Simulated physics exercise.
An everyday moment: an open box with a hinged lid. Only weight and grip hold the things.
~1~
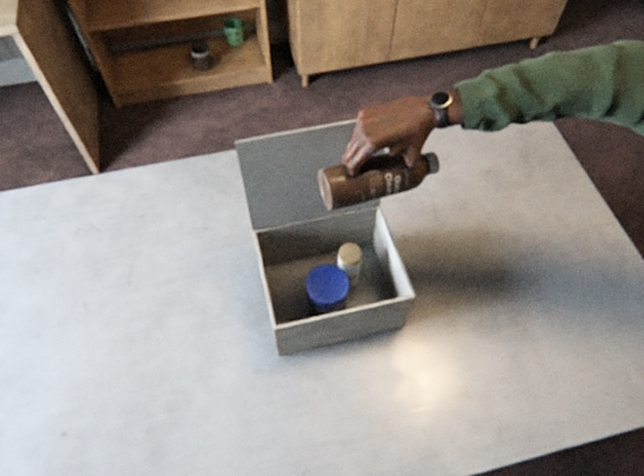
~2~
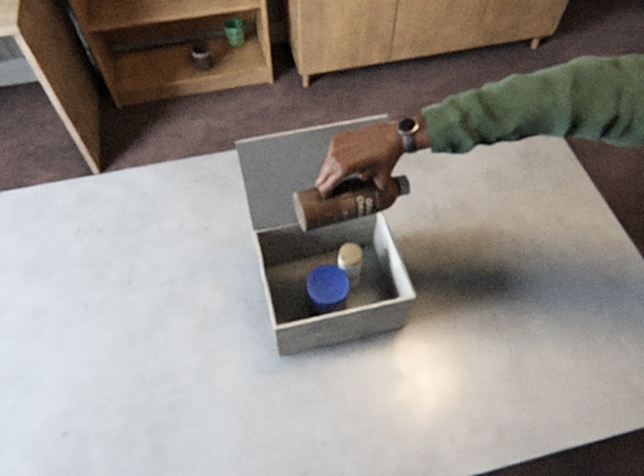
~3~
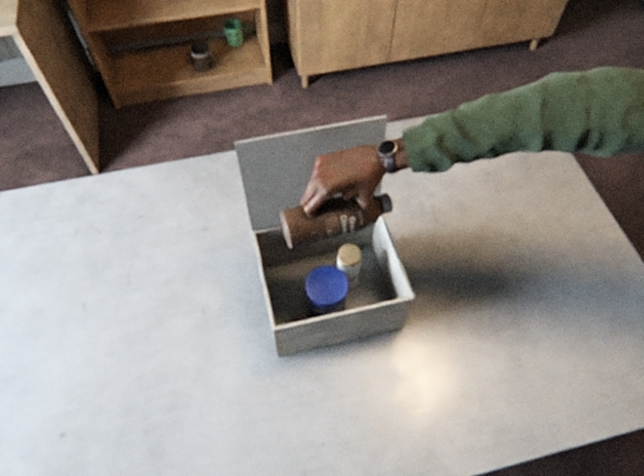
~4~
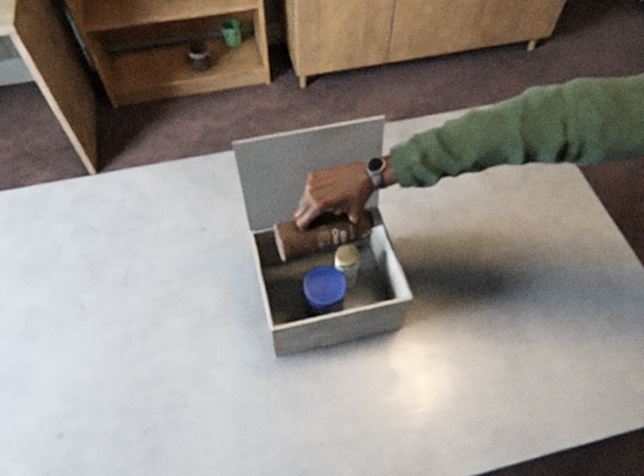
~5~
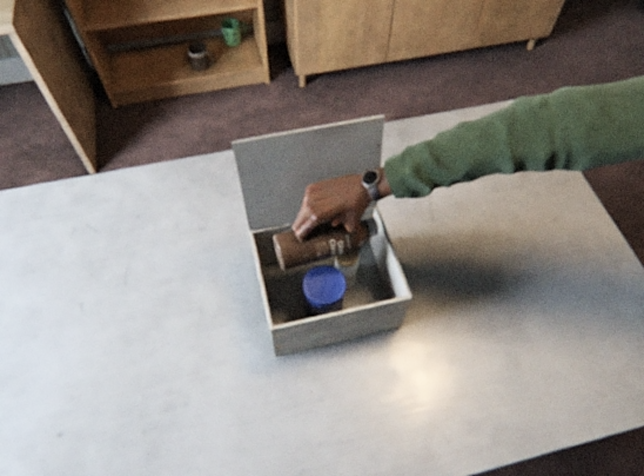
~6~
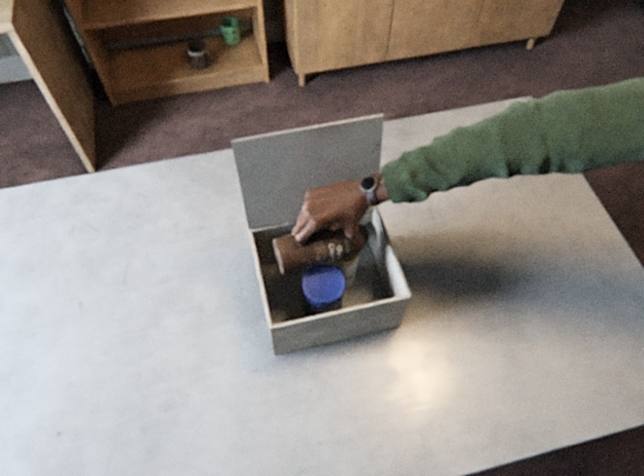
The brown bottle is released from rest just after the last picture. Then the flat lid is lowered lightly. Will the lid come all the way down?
As it turns out, it sits on the rim.
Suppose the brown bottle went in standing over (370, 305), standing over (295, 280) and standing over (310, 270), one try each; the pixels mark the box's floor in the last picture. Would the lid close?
In the first case it will not close; in the second case it is held up; in the third case it will not close.
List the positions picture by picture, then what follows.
In the first picture, coming down; brown bottle (381, 176); blue tin (327, 296).
In the second picture, coming down; brown bottle (353, 198); blue tin (328, 297).
In the third picture, coming down; brown bottle (338, 216); blue tin (326, 297).
In the fourth picture, coming down; brown bottle (330, 230); blue tin (324, 298).
In the fifth picture, coming down; brown bottle (327, 239); blue tin (324, 297).
In the sixth picture, in place under the hand; brown bottle (326, 244); blue tin (323, 296).
Then, 0.80 s past the last view, lid starting down; brown bottle displaced well along near (325, 260); white shaker rocked 67° from its first pose.
Then, 1.70 s past the last view, lid 53° above the rim; brown bottle displaced well along near (324, 260); white shaker on its side.
Finally, lid shut; down or leaning hard in the box, white shaker; moved from the start, brown bottle; blue tin still in place. Final places as the last picture's camera would see them, brown bottle near (324, 260).
